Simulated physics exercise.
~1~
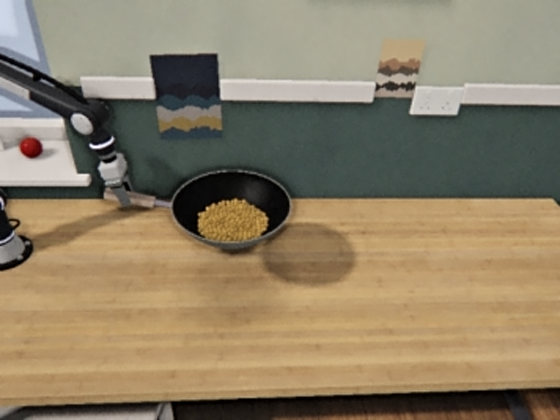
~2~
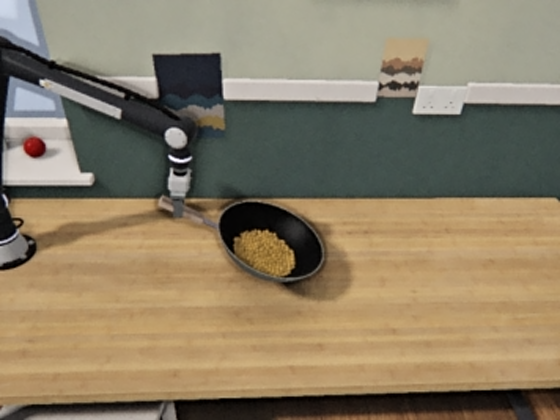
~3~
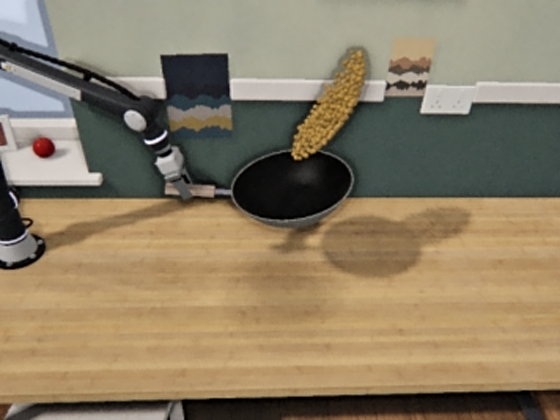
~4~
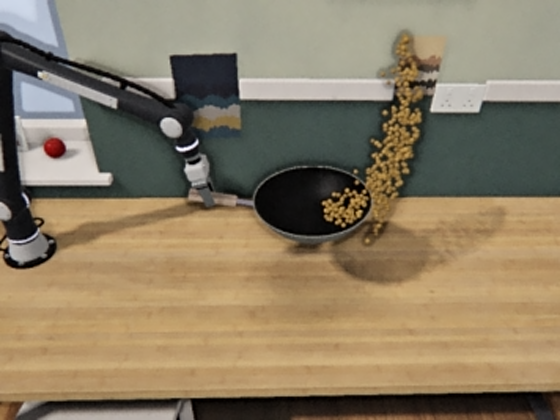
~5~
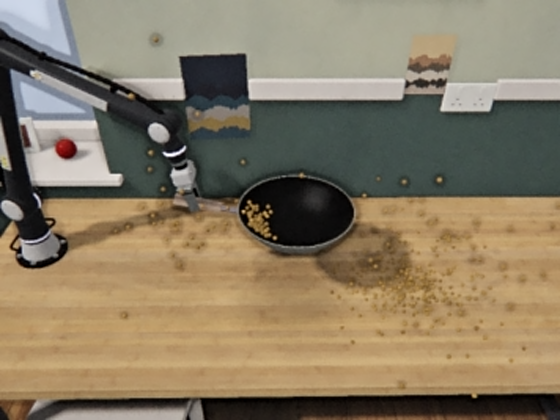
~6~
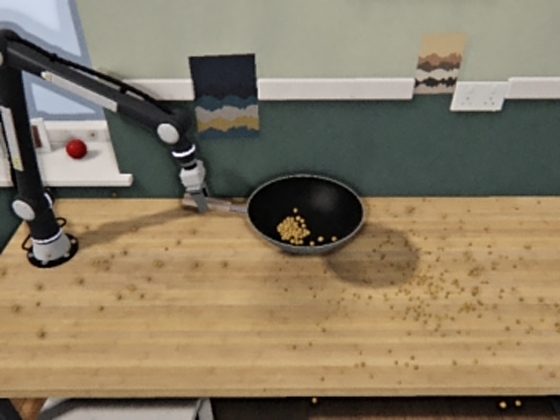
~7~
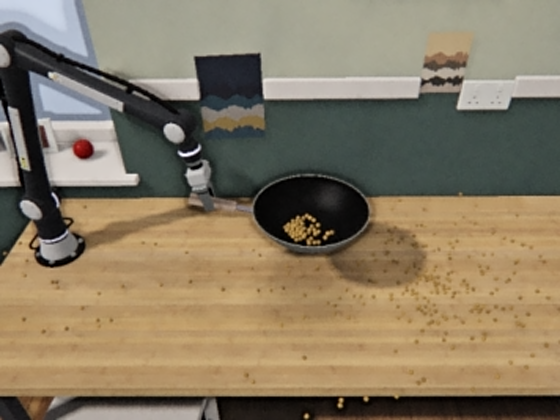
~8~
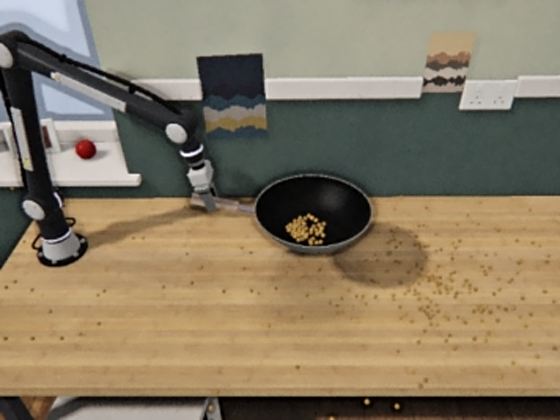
The footage shows a black robot arm holding a dark wok of golden beads above a wooden table, tilting it and tossing the beads high into the air; a few land back inside, but most scatter across the table and beyond, and the wok ends upright holding a small pile.
